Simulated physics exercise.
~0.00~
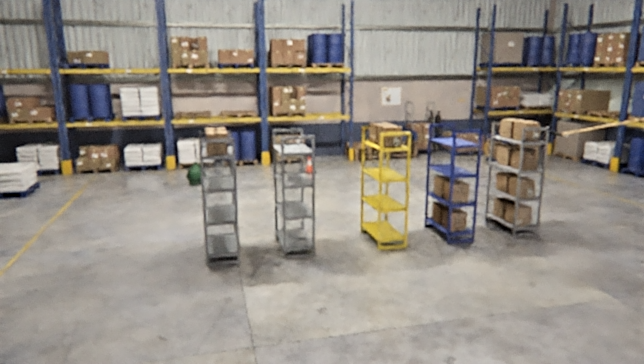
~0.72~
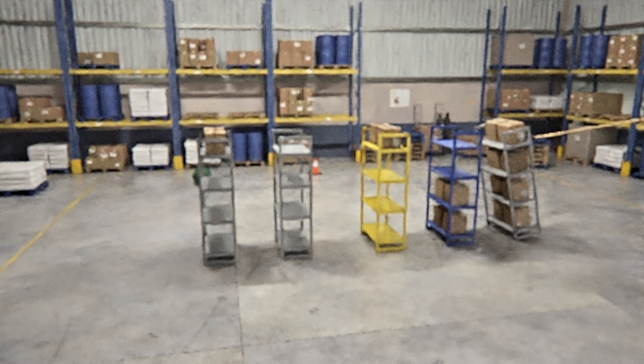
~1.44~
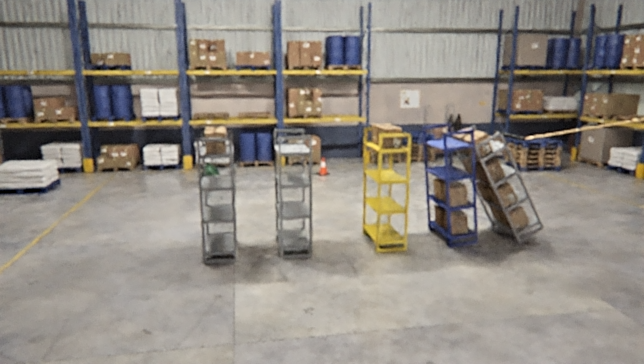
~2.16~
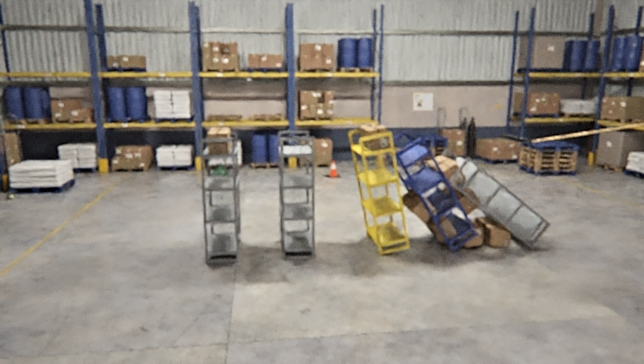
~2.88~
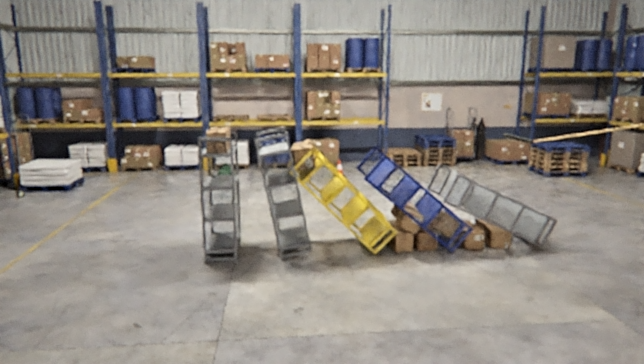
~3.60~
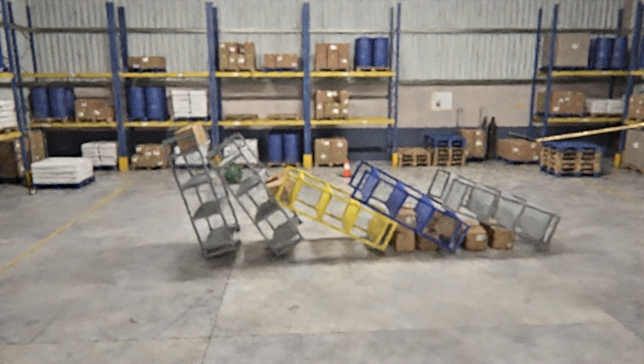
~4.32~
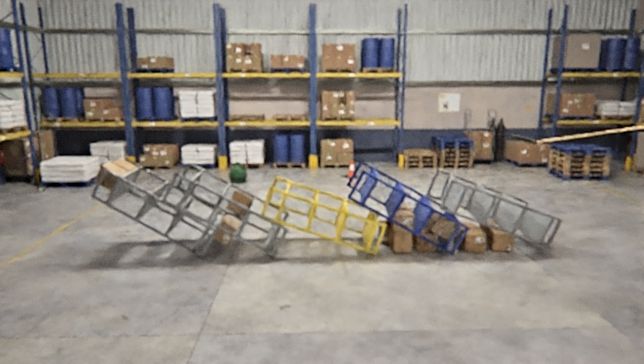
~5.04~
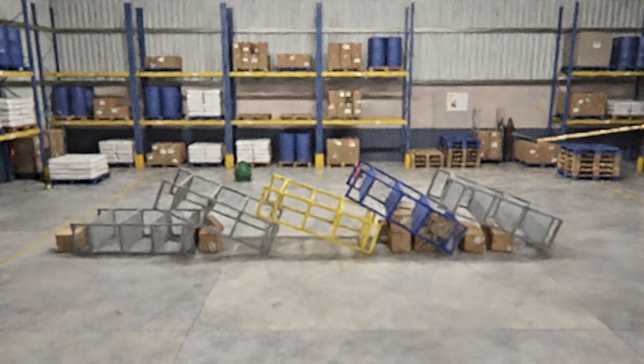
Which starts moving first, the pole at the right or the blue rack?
The pole starts moving first, sliding left against the rack at the right end. The blue rack only starts to tip later.
